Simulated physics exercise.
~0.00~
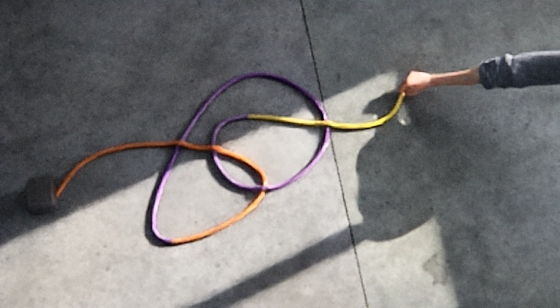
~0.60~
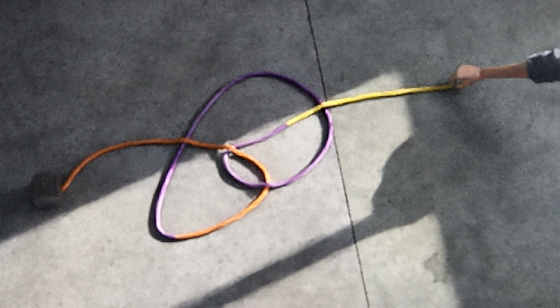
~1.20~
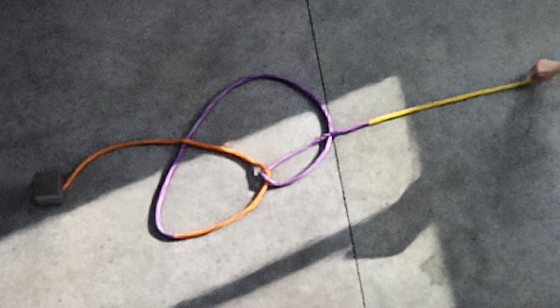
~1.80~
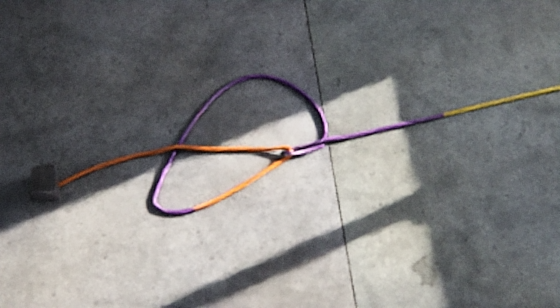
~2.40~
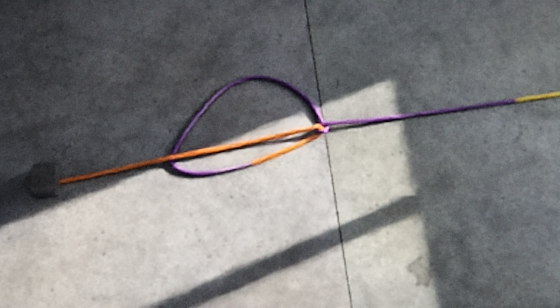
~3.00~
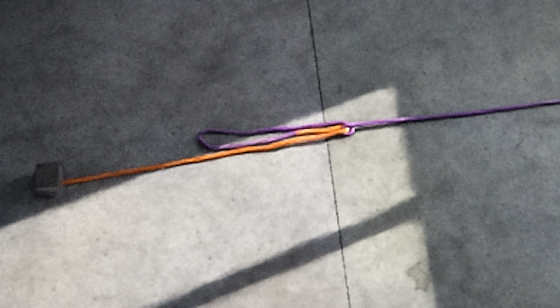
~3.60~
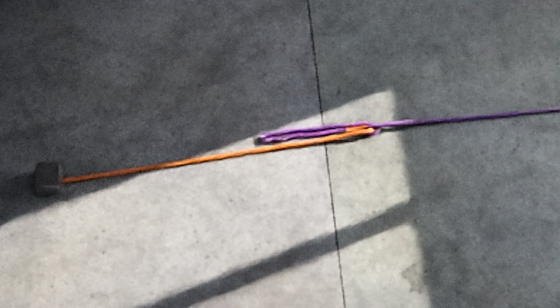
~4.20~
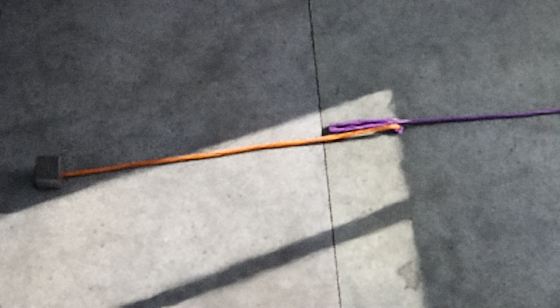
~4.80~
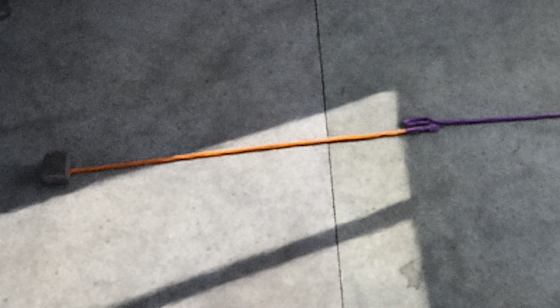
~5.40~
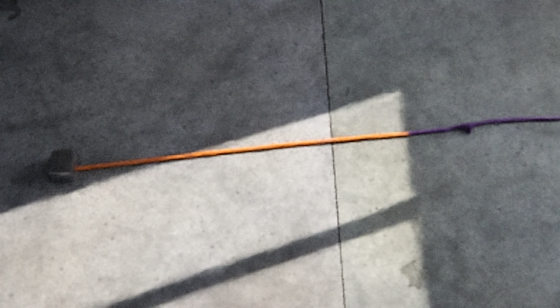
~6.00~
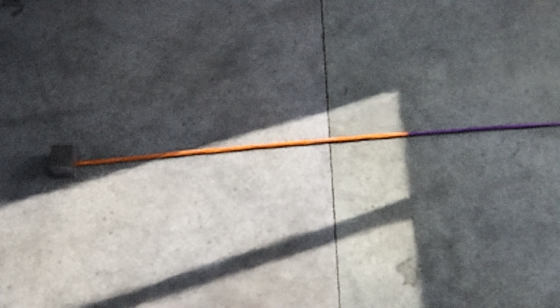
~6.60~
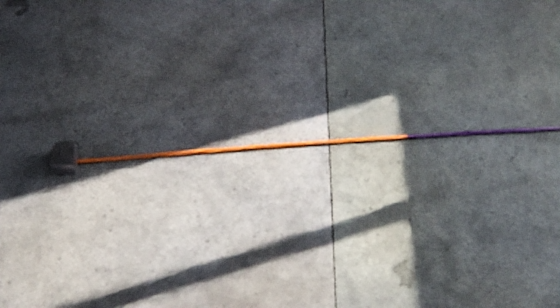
A hand drew the yellow end of a looped orange, purple and yellow rope to the right across a concrete floor and out of view, and the loops shrank and slipped out until the rope lay straight from the dark block at left.
